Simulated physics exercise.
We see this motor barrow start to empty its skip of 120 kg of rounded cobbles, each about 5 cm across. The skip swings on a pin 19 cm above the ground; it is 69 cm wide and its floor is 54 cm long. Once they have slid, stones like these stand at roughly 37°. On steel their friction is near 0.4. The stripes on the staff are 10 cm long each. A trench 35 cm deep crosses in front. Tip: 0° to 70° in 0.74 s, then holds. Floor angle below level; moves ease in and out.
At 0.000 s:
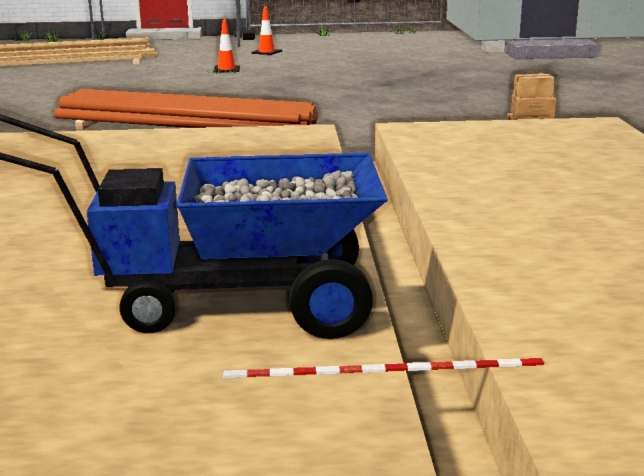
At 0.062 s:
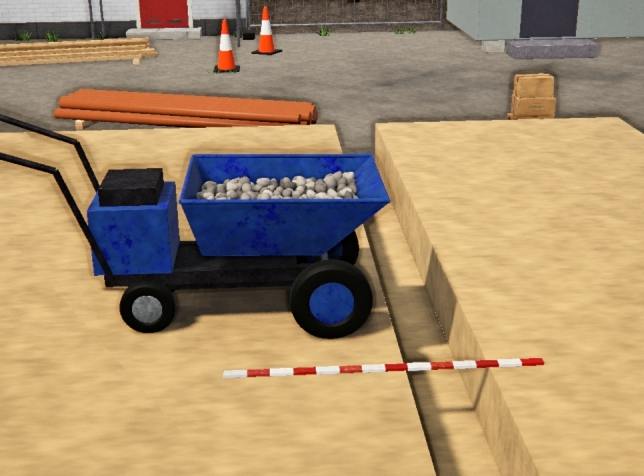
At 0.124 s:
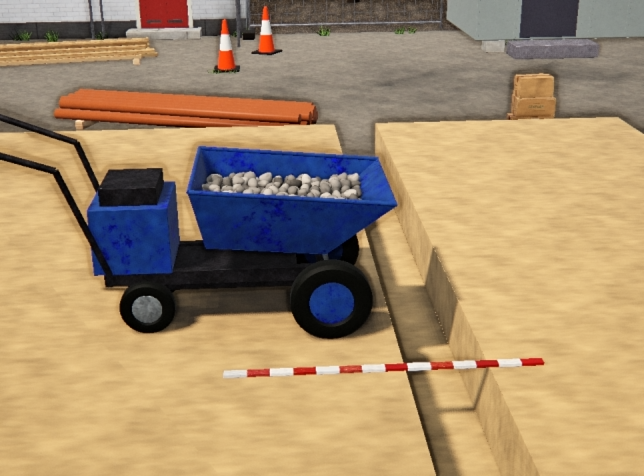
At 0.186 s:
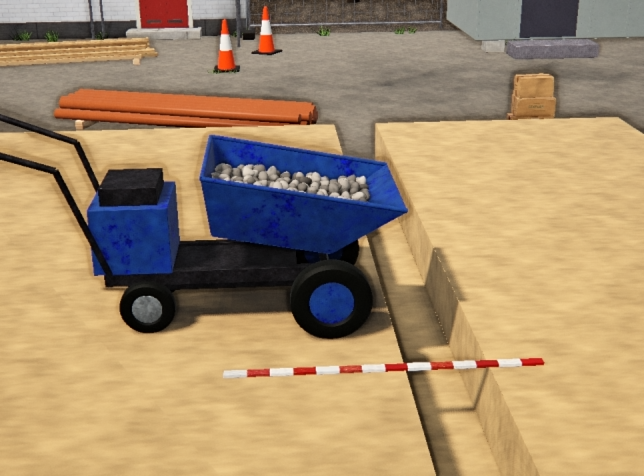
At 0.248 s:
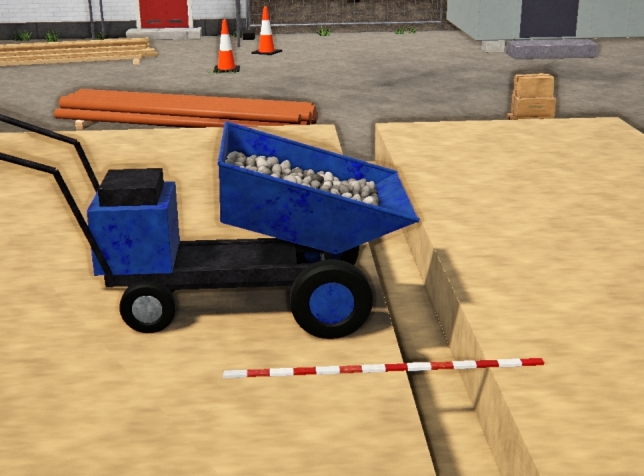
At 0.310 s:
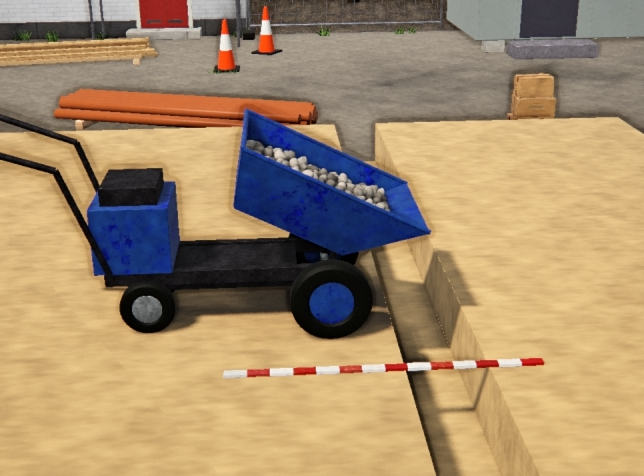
At first, a blue motor barrow stands beside a narrow trench, its skip level and loaded with rounded grey stones, behind a red-and-white striped staff. The skip then tilts toward the right, its rear rising high and its front lip dipping, while the stones stay inside and the wheels remain still.
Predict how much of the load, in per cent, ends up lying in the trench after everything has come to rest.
Roughly 32 per cent of it.
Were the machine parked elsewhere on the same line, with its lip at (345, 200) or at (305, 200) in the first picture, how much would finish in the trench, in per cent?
Roughly 80 percent for the first, and 95 percent for the second.
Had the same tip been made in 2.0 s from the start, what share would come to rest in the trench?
I'd put it at some 45 in a hundred.
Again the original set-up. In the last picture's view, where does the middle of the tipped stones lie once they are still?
Their middle lands near (497, 299).
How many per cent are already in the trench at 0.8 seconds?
At that moment: Approx. 5 %.
After 0.6 s the floor is at 59°; 100 % in the skip; the foremost stones are at (429, 255).
After 0.8 s the floor is at 70°; 73 % in the skip, 7 % in the trench, 19 % past the trench; the foremost stones are at (503, 293).
After 1.2 s the floor is at 70°; 13 % in the skip, 20 % in the trench, 67 % past the trench; the foremost stones are at (644, 311).
After 3.1 s the floor is at 70°; 0 % in the skip, 32 % in the trench, 68 % past the trench; the foremost stones are past the picture's edge.
